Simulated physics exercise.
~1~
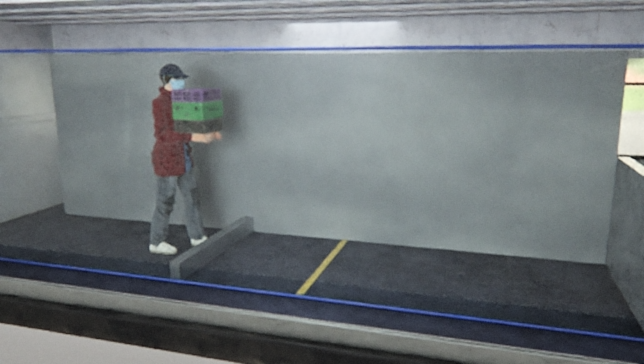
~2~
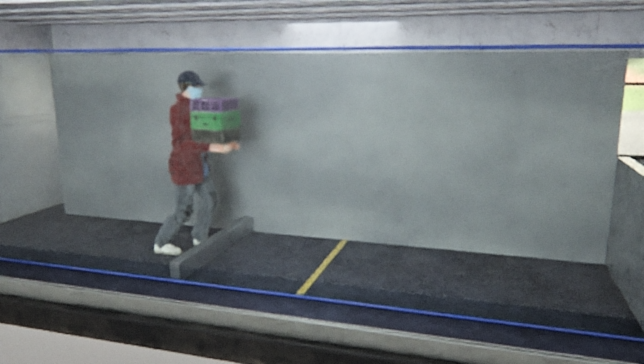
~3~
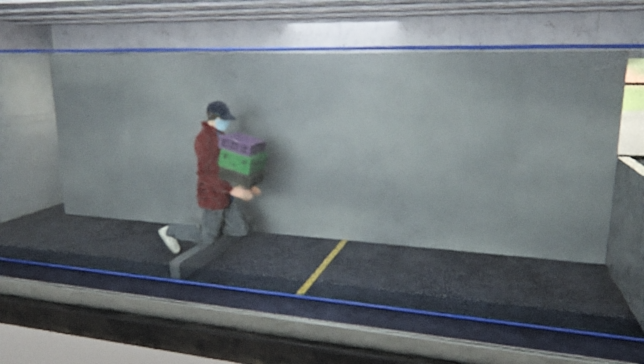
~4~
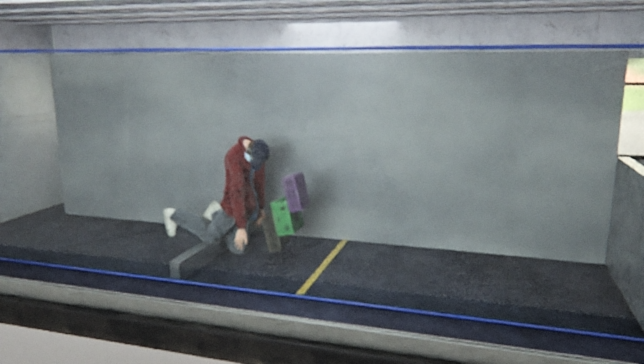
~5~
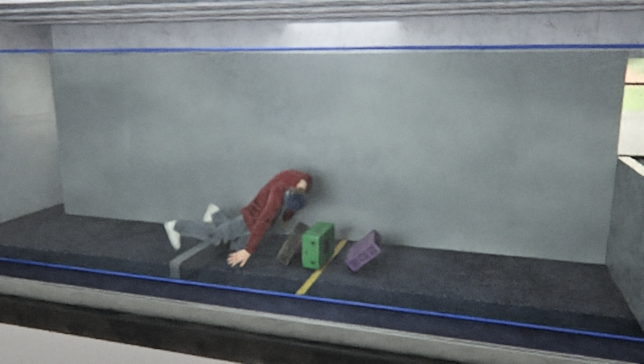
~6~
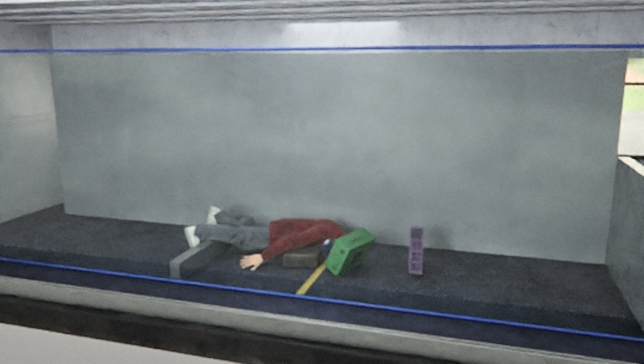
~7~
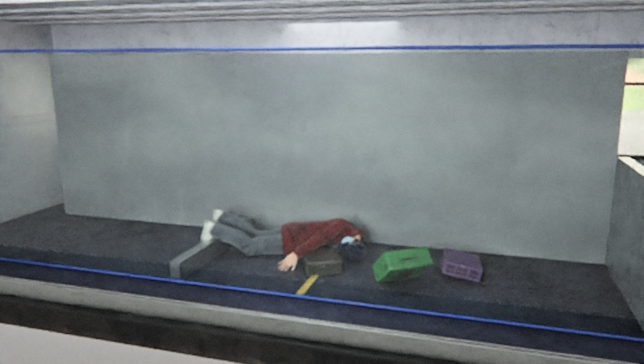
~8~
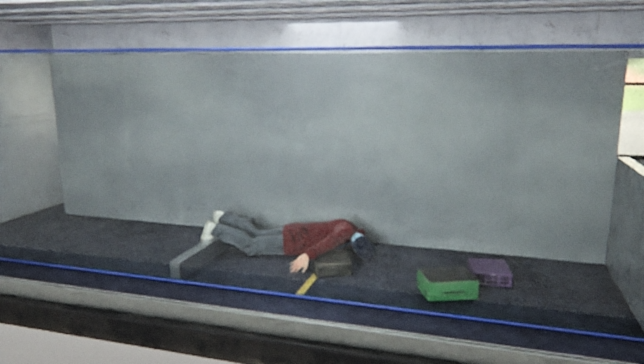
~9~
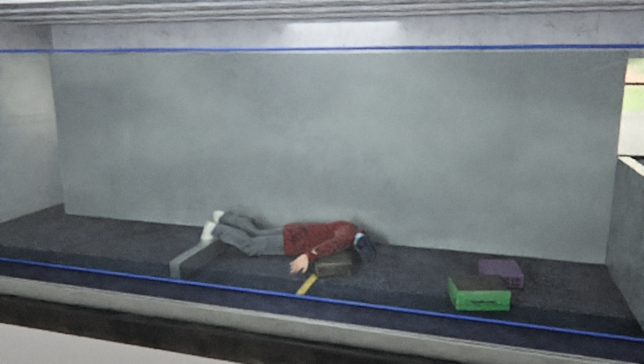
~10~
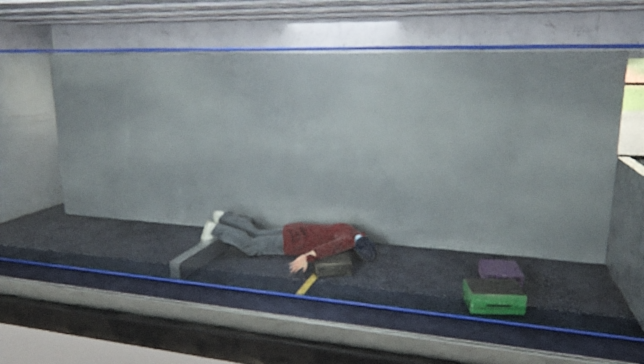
A person carrying stacked boxes topples over a rail and lies face down beyond it.
